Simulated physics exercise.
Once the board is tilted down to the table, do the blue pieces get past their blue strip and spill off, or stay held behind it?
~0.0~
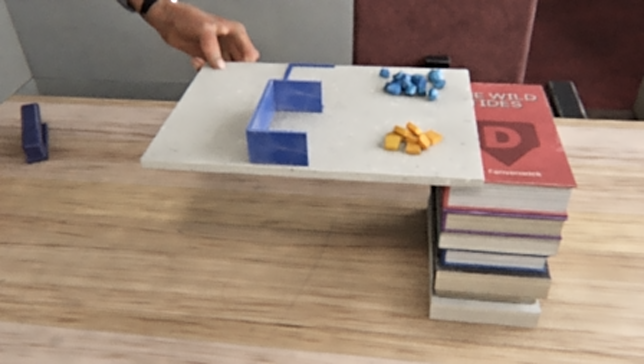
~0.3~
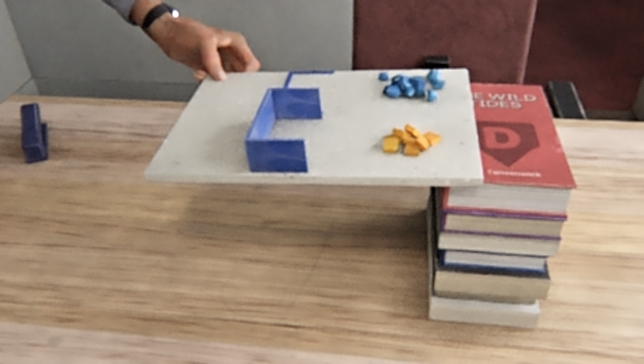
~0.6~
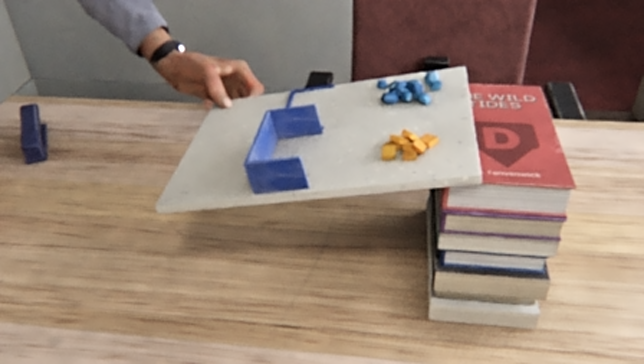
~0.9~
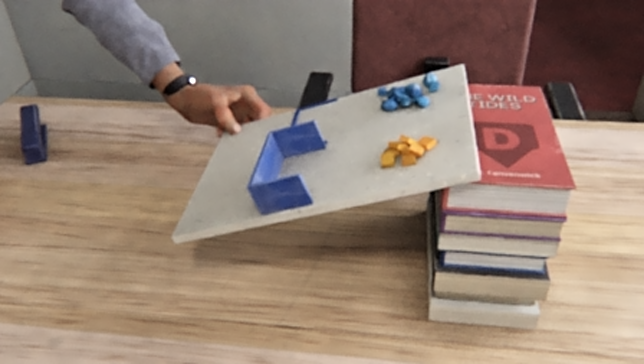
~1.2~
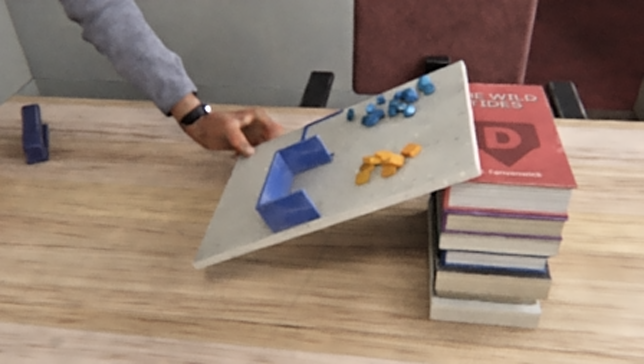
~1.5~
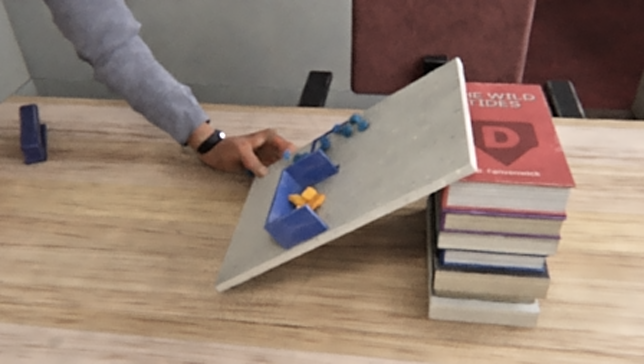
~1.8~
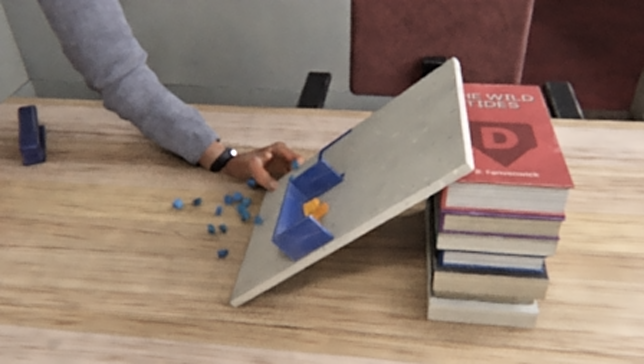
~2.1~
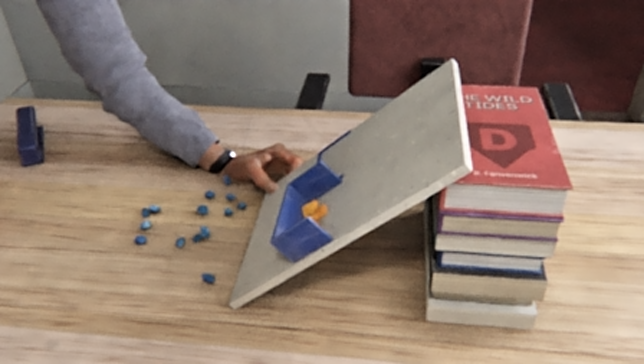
The blue pieces get past their strip and scatter across the table. Only the orange pieces stay on the board, gathered behind the nearer blue barrier.
